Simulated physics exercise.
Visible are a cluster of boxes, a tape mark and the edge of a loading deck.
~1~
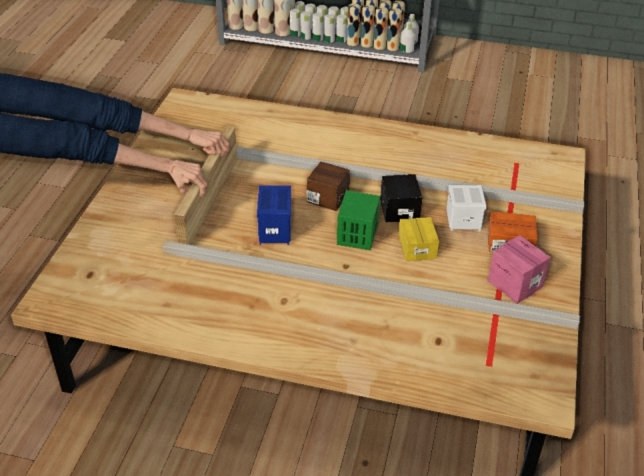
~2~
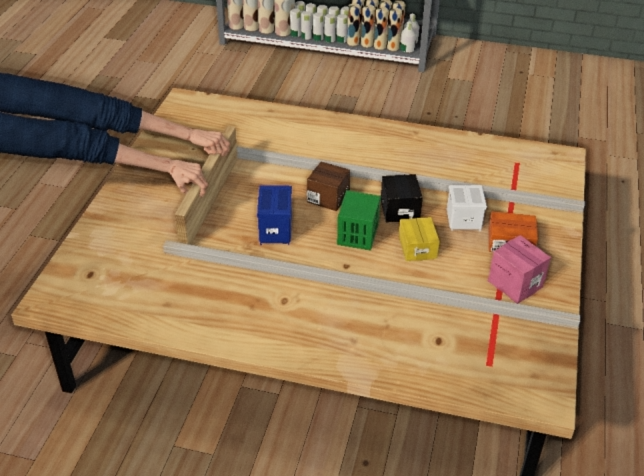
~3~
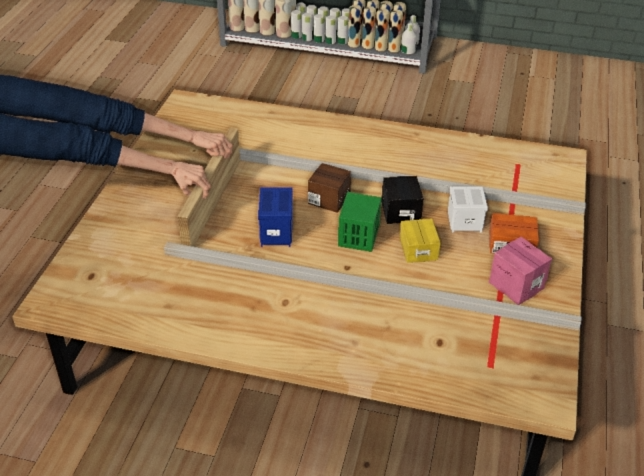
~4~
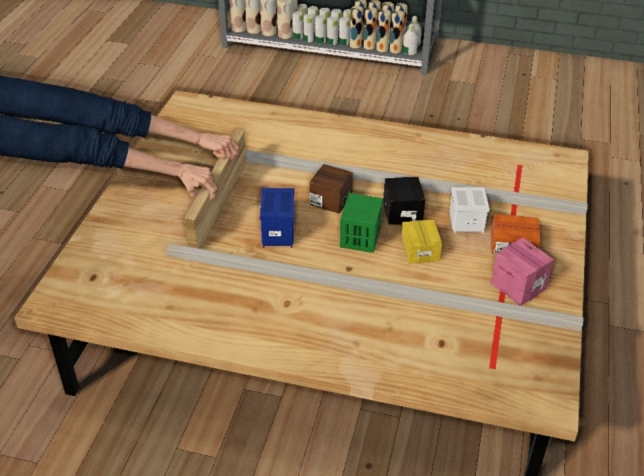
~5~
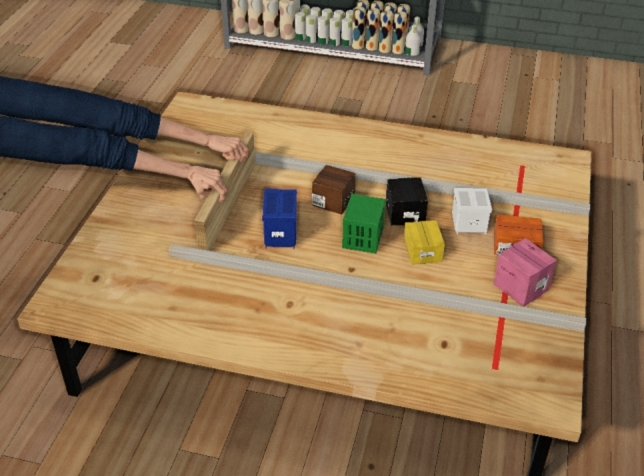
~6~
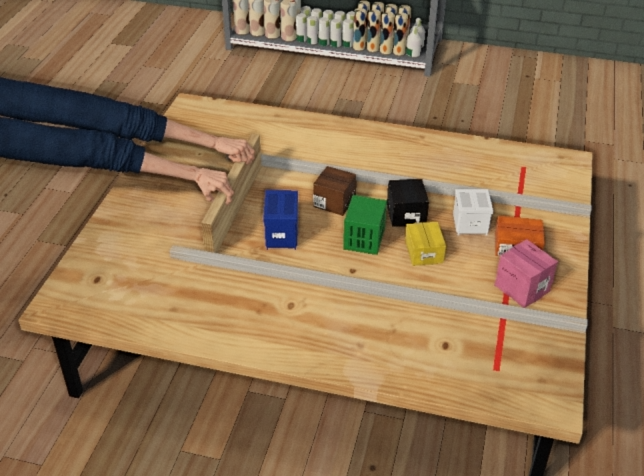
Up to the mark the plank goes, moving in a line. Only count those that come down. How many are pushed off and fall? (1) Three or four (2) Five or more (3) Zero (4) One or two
1, three or four.
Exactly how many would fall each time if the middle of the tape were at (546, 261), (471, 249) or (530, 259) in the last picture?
Going through each try, you'd get 6, 1 and 3.
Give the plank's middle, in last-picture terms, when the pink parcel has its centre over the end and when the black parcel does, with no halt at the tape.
Roughly (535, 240); roughly (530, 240).
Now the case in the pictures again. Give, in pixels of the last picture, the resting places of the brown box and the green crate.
The brown box stops around (534, 221); the green crate around (566, 255).
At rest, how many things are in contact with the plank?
In total, 2.
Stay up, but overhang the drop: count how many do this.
Count of overhanging things: 1.
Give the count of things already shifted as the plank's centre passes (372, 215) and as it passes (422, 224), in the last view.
At the first place 5, at the second 8.
Early on, none off yet; pink parcel at rest near (526, 274); orange parcel at rest near (519, 238); white tote at rest near (472, 212).
A while later, none off yet; pink parcel at rest near (526, 274); orange parcel at rest near (519, 238); white tote travelled a little near (479, 214).
Further along, none off yet; pink parcel travelled about its own width near (551, 284); orange parcel travelled about its own width near (587, 252); white tote travelled well along near (551, 225).
Finally, the number that fall off is three or four; lost, yellow parcel, white tote and orange parcel.
